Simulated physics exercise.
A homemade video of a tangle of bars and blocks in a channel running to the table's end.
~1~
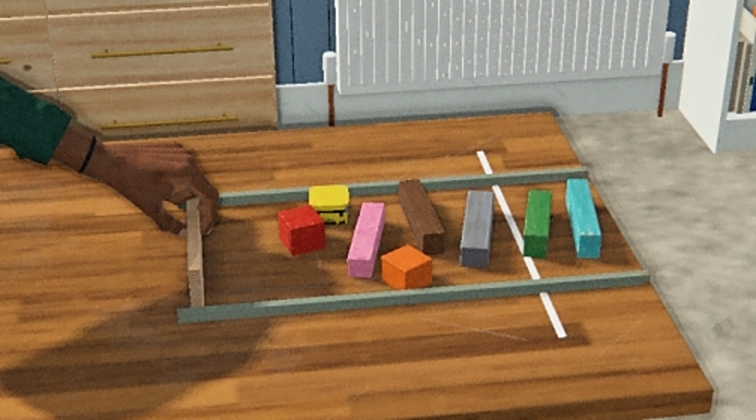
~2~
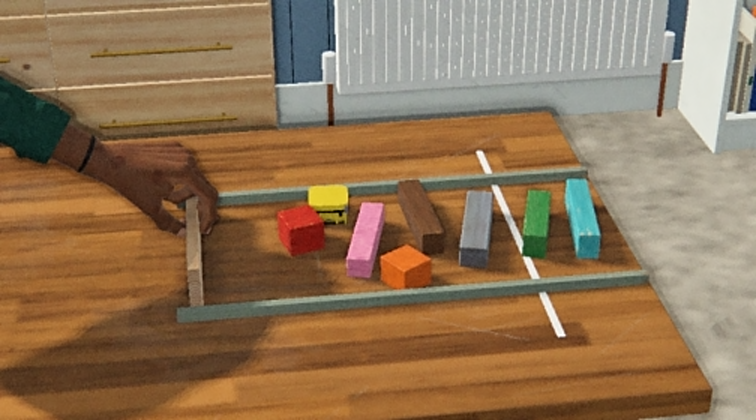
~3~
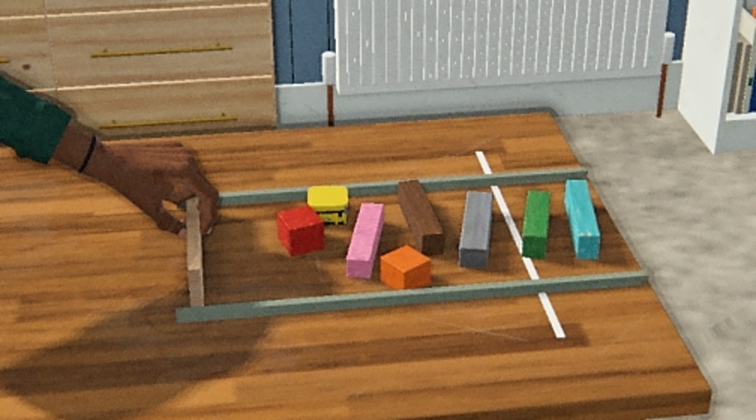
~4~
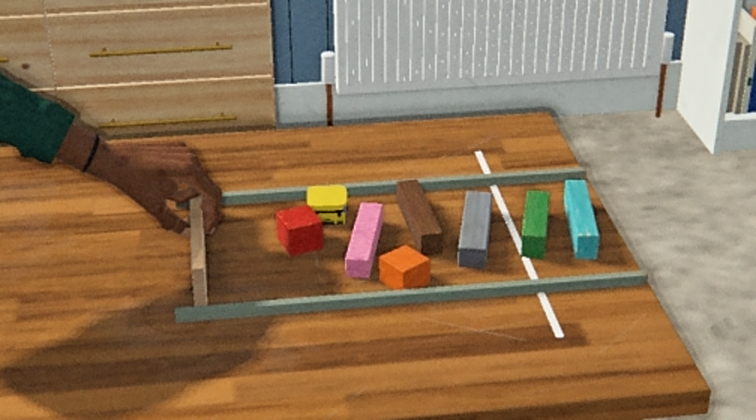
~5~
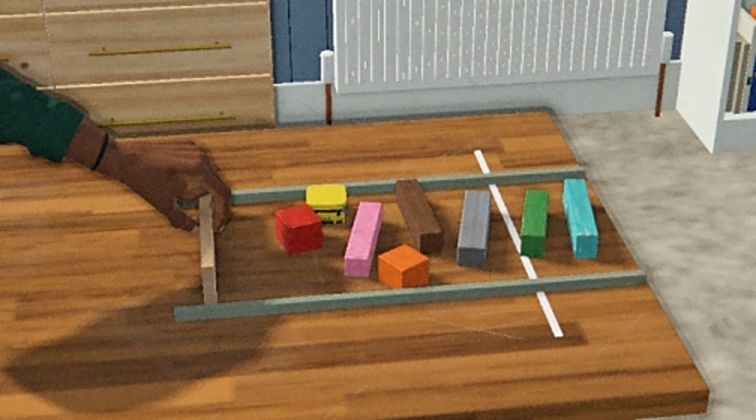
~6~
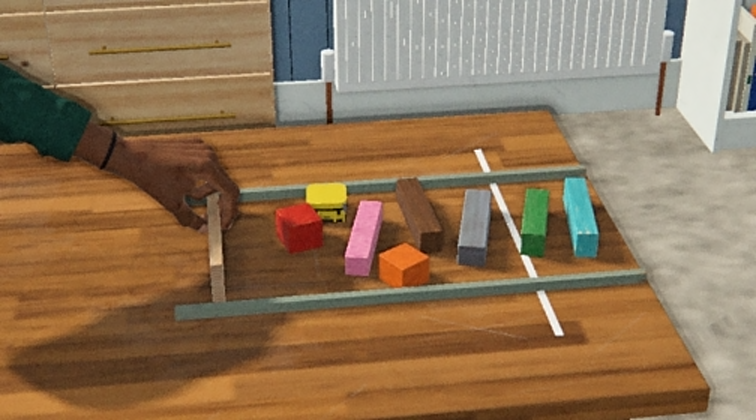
A hand slides a wooden board slightly right along a channel toward still, colourful blocks.
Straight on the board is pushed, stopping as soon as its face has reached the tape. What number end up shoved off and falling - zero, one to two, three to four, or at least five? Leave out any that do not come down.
The count is one to two.
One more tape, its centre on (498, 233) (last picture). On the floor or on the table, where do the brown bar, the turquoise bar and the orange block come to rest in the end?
What happens: The brown bar does not come off, the turquoise bar goes down, the orange block does not come off.
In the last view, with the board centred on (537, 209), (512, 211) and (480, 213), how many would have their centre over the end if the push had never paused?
Counts: 3, 2, 1.
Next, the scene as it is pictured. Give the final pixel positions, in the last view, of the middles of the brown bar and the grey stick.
Near (577, 203) and (607, 218).
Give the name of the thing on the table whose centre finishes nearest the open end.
Grey stick.
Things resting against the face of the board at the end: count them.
The figure is 3.
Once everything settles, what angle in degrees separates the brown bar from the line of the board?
The angle is some 5°.
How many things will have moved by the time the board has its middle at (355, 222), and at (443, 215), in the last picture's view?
Moved so far: 5, later 8.
Soon after, none off yet; turquoise bar at rest near (580, 216); green bar at rest near (535, 222); grey stick at rest near (475, 227).
After that, none off yet; turquoise bar at rest near (580, 216); green bar at rest near (535, 222); grey stick displaced a little near (489, 226).
And then, none off yet; turquoise bar displaced a little near (611, 215); green bar displaced about its own width near (590, 218); grey stick displaced about its own width near (565, 221).
In the end, the number that fall off is one or two; gone, green bar and turquoise bar.
